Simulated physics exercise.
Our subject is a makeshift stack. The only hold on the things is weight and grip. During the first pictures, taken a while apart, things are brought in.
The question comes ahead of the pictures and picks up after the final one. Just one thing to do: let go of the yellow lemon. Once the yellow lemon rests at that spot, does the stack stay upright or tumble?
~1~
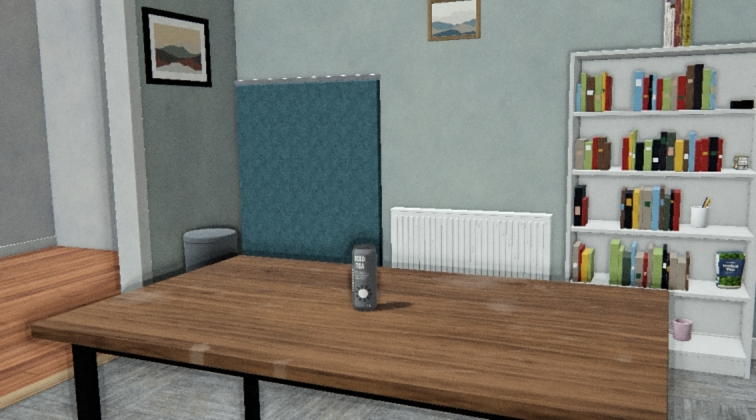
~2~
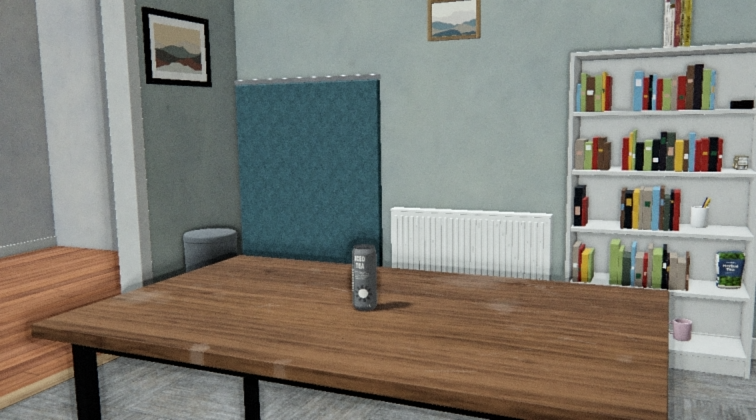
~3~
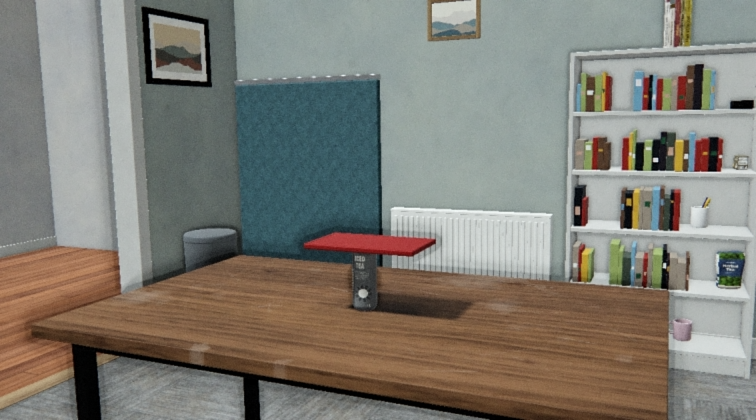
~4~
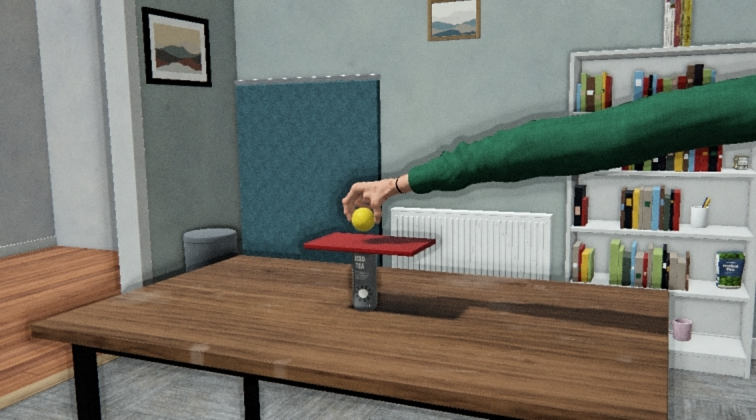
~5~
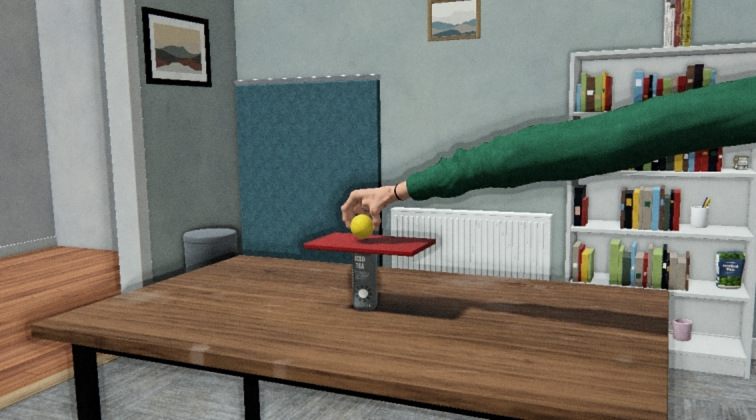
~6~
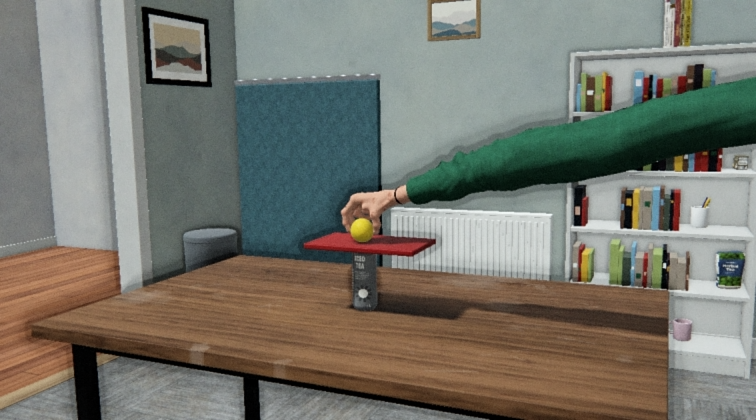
The balance lasts.
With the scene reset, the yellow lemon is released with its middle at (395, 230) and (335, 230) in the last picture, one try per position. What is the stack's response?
On the first try it falls down; on the second try it stays put.
Then, 0.30 s after the last picture, nothing has stirred.
Then, 0.70 s after the last picture, yellow lemon resting near (362, 231).
At rest, all 3 in place. Seen from the same camera at the end, yellow lemon near (362, 231). The stack stays up.
